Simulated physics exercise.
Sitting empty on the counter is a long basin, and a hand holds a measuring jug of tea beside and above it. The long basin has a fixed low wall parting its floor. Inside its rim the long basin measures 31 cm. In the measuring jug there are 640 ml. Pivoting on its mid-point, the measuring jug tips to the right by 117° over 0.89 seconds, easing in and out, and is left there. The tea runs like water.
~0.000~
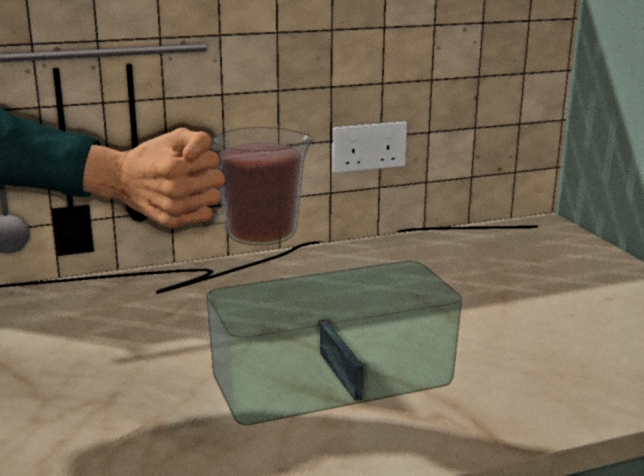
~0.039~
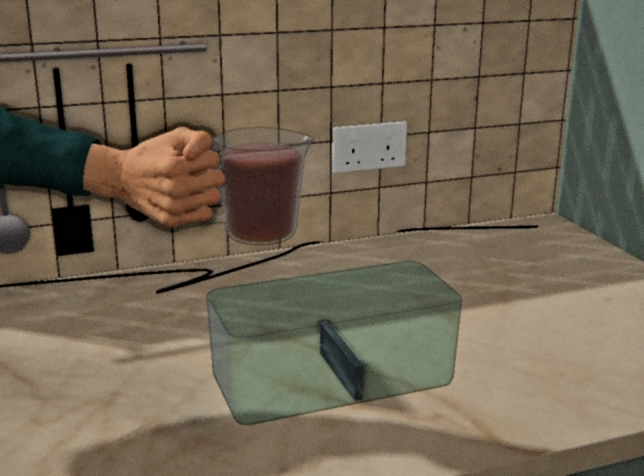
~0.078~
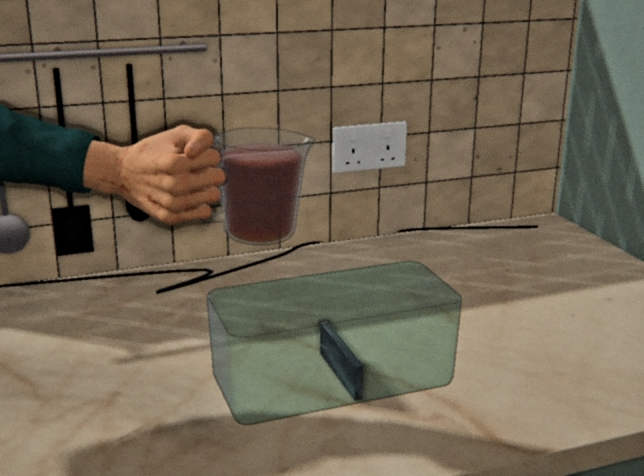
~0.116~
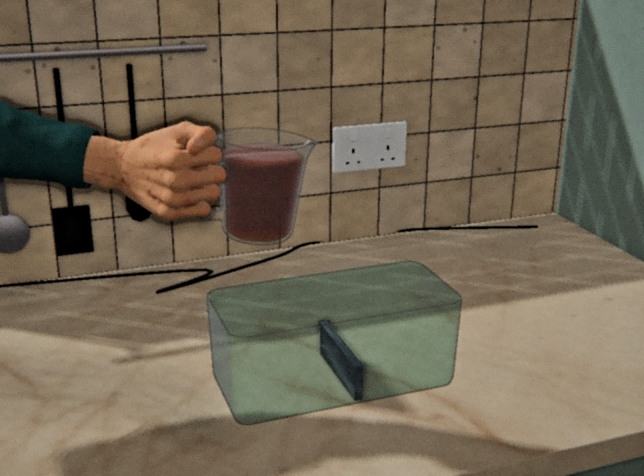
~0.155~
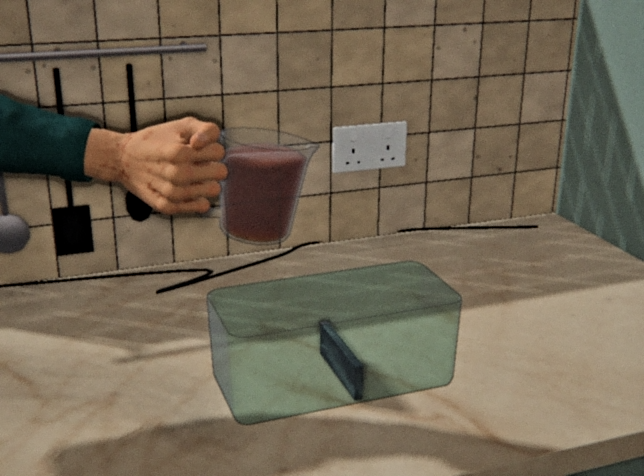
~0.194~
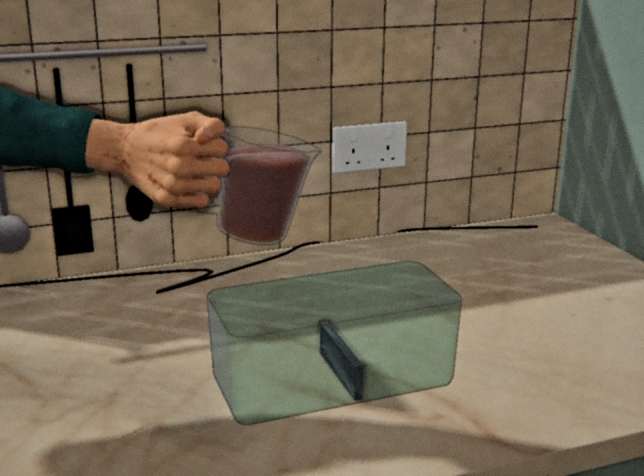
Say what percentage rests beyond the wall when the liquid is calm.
Roughly 79 per cent rests beyond the wall.
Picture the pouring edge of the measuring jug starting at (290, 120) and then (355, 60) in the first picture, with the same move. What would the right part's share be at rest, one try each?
Respectively 50 and 65 %.
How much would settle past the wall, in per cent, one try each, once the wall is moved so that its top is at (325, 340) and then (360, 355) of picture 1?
Respectively 95 and 50 %.
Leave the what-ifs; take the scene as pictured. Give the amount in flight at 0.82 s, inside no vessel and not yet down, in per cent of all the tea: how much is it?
Estimate: About 20 in a hundred.
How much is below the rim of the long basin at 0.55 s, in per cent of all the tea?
Fraction in basin: Approx. 6%.
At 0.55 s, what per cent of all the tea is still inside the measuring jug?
About 68 per cent.
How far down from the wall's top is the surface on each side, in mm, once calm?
About 46 mm on the left, about 22 mm on the right.
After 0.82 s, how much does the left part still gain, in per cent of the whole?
Close to 14% of the whole.
By 0.55 s the tilt is 80° and 69 per cent is still to pour, 0 is left of the wall and 6 right of it.
By 0.82 s the tilt is 115° and 10 per cent is still to pour, 6 is left of the wall and 65 right of it.
By 1.09 s the tilt is 117° and 0 per cent is still to pour, 19 is left of the wall and 79 right of it.
By 1.39 s the tilt is 117° and 0 per cent is still to pour, 19 is left of the wall and 79 right of it.
At rest 19 per cent lies left of the wall, 79 right of it and 2 outside.
